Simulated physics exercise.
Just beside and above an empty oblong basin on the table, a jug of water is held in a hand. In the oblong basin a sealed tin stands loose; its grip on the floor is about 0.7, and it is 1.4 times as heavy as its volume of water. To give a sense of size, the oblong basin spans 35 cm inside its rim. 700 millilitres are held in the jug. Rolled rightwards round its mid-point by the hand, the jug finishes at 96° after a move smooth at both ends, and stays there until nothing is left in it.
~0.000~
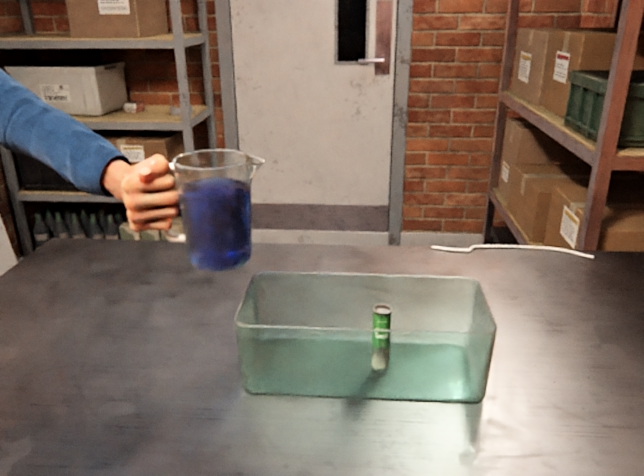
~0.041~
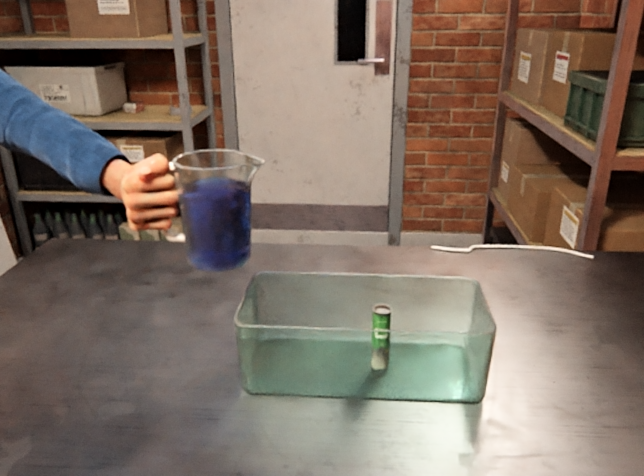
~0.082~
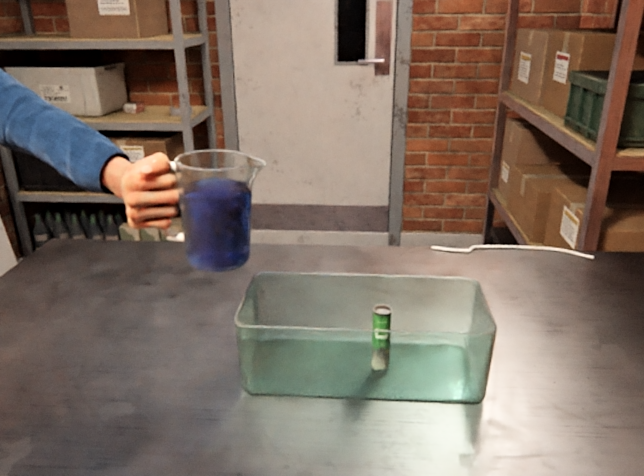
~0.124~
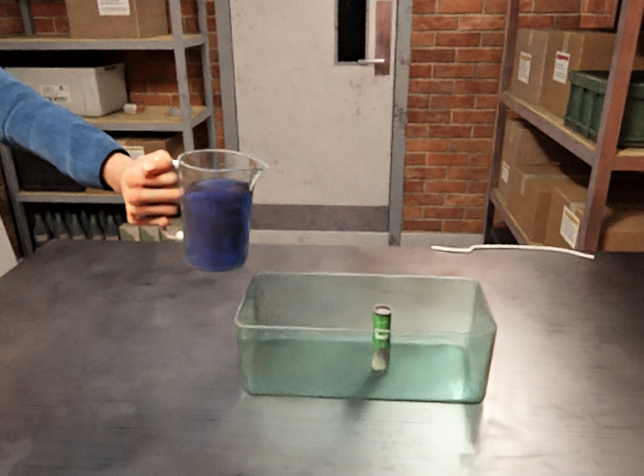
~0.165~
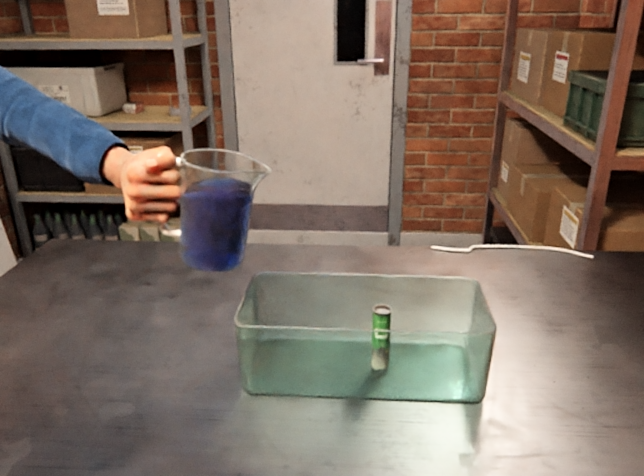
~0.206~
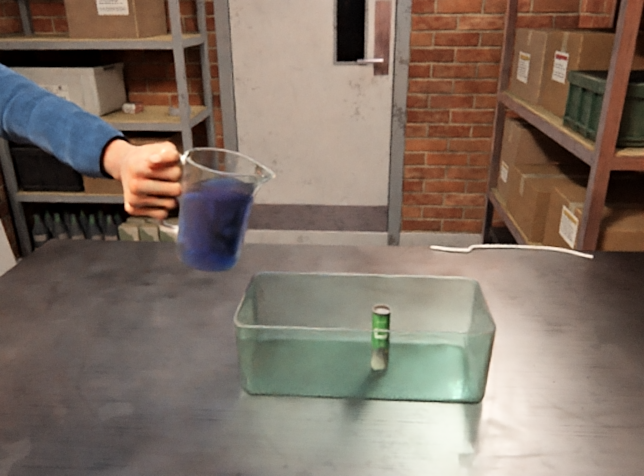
A hand holding a jug of blue liquid beside and above a glass basin with a green tin, tilting it slightly rightwards.
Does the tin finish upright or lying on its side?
It finishes upright.
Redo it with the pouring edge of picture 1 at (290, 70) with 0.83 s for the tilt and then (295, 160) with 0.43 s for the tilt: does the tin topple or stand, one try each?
Trial 1 - tin tips; trial 2 - tin tips.
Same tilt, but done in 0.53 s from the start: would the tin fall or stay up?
Outcome - the tin stays erect.
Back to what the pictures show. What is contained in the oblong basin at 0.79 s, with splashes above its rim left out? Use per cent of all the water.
Near 34 in a hundred.
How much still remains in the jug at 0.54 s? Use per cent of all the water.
I'd estimate some 92 % remains.
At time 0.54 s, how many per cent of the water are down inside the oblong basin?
Roughly 0 per cent.
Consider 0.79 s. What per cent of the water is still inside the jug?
Share remaining: Approx. 48 %.
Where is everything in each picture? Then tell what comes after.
The first picture shows tilt 0°; pouring edge (264, 161); surface from (183, 185) to (249, 186); the oblong basin's rim runs from (245, 297) to (487, 304); the tin's top is at (382, 312).
The second picture shows tilt 1°; pouring edge (264, 162); surface from (182, 185) to (249, 186).
The third picture shows tilt 2°; pouring edge (266, 164); surface from (183, 185) to (250, 187).
The fourth picture shows tilt 5°; pouring edge (269, 167); surface from (184, 185) to (251, 188).
The fifth picture shows tilt 9°; pouring edge (272, 170); surface from (186, 185) to (252, 187).
The sixth picture shows tilt 14°; pouring edge (275, 175); surface from (186, 186) to (255, 188).
By 0.54 s the tilt is 70° and 91 per cent is still to pour; the tin stands where it began.
By 0.79 s the tilt is 95° and 48 per cent is still to pour; the tin stands where it began.
By 1.05 s the tilt is 96° and 14 per cent is still to pour; the tin stands where it began.
By 1.33 s the tilt is 96° and 3 per cent is still to pour; the tin stands where it began.
At rest the tin stands where it began.
